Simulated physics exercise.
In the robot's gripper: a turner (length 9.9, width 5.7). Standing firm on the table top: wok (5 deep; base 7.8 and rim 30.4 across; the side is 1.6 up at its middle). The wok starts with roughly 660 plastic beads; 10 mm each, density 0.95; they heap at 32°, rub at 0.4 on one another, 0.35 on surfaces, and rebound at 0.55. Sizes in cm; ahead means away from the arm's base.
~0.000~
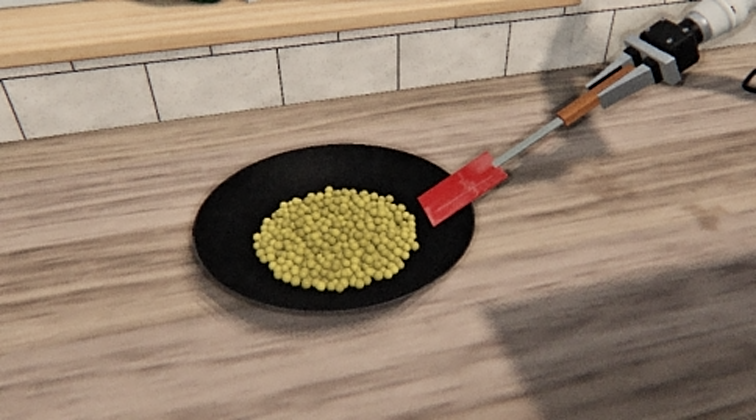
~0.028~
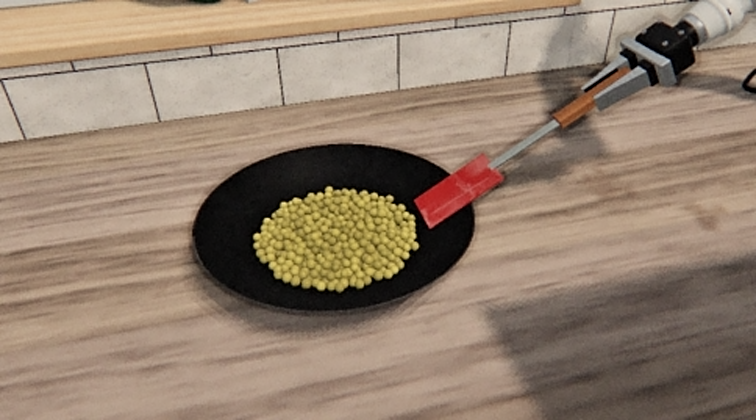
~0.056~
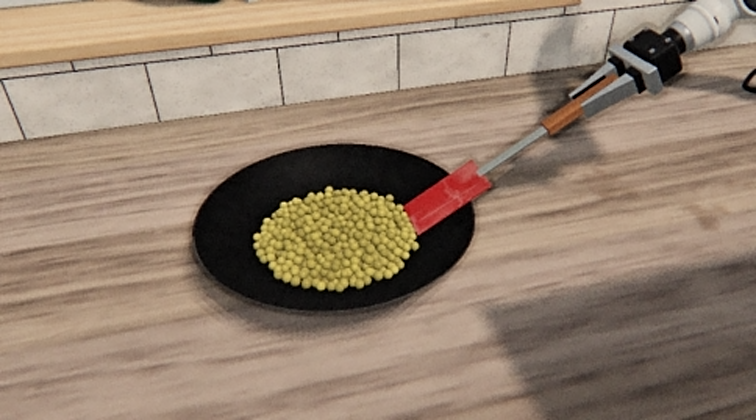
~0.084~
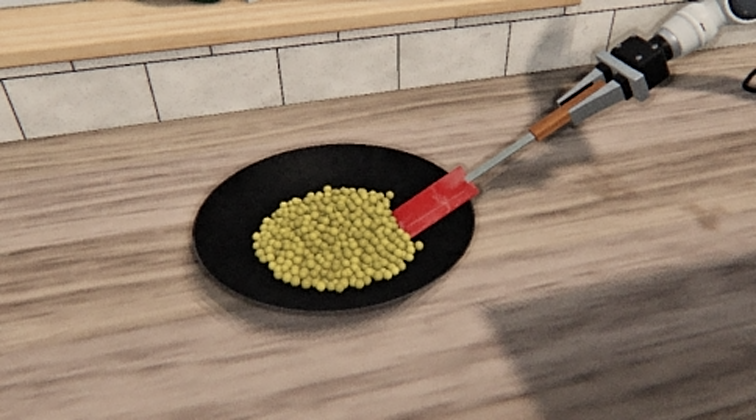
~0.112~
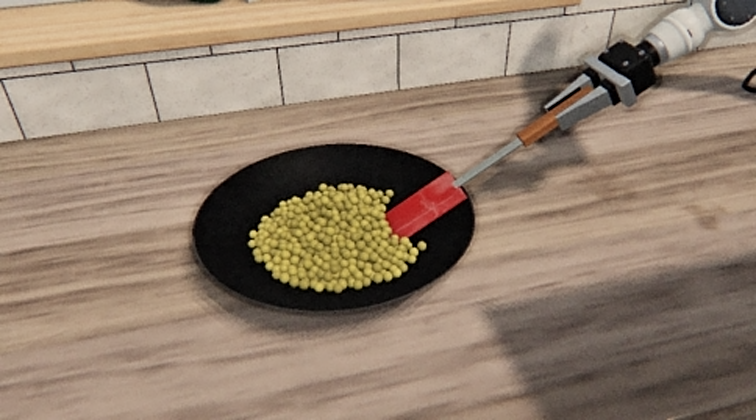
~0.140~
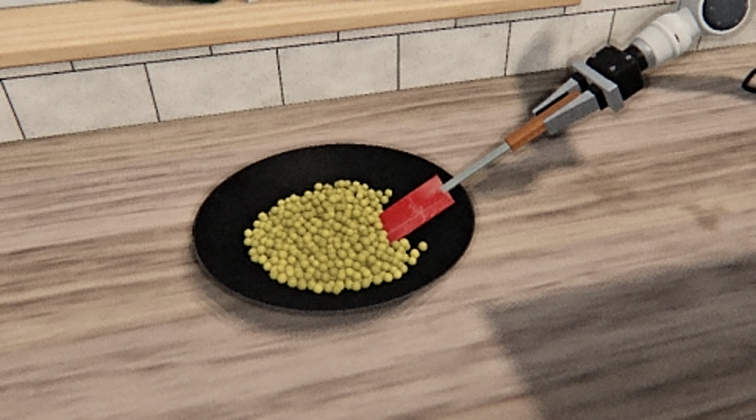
Robot arm lowering a red turner into a black wok and nudging a heap of yellow-green beads slightly to the left.
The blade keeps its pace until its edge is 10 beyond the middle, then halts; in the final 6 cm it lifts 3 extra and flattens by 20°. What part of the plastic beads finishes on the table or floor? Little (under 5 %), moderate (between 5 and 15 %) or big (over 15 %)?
On the table or floor the share is little, under 5 %.
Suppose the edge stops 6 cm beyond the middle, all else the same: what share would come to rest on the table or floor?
Then about 0 per cent.
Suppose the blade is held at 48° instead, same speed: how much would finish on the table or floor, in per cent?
In that case some 0 per cent.
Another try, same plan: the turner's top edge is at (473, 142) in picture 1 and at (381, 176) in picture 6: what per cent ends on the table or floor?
Some 15 per cent.
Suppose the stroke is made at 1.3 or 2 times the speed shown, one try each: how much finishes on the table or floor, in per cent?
About 10 and 20 per cent.
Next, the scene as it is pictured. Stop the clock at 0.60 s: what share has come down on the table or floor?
Some 2 per cent.
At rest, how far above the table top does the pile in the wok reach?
About 6.0 cm.
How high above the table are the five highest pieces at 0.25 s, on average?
About 4 cm.
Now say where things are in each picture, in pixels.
The first picture shows turner top edge at (497, 163), sloping 31°; upper third of the load around (337, 229), from x 255 to 415, top at y 190; 662 in the wok.
The second picture shows turner top edge at (493, 166), sloping 31°; upper third of the load around (338, 229), from x 255 to 415, top at y 190.
The third picture shows turner top edge at (482, 172), sloping 31°; upper third of the load around (338, 229), from x 255 to 415, top at y 190.
The fourth picture shows turner top edge at (470, 178), sloping 31°; upper third of the load around (339, 229), from x 255 to 420, top at y 190.
The fifth picture shows turner top edge at (458, 184), sloping 31°; upper third of the load around (335, 230), from x 250 to 420, top at y 190.
The sixth picture shows turner top edge at (446, 188), sloping 31°; upper third of the load around (329, 233), from x 250 to 425, top at y 185; 662 in the wok.
By 0.25 s, sloping 31°, highest piece 5 above the table; 662 in the wok.
By 0.35 s, sloping 23°, highest piece 6 above the table; 662 in the wok.
By 0.60 s, sloping 11°, highest piece 6 above the table; 648 in the wok, 13 on the table or floor, 1 on the blade or in flight.
By 1.65 s, sloping 11°, highest piece 6 above the table; 647 in the wok, 15 on the table or floor.
Final count, 647 in the wok, 15 on the table or floor. That is 2 % on the table or floor.
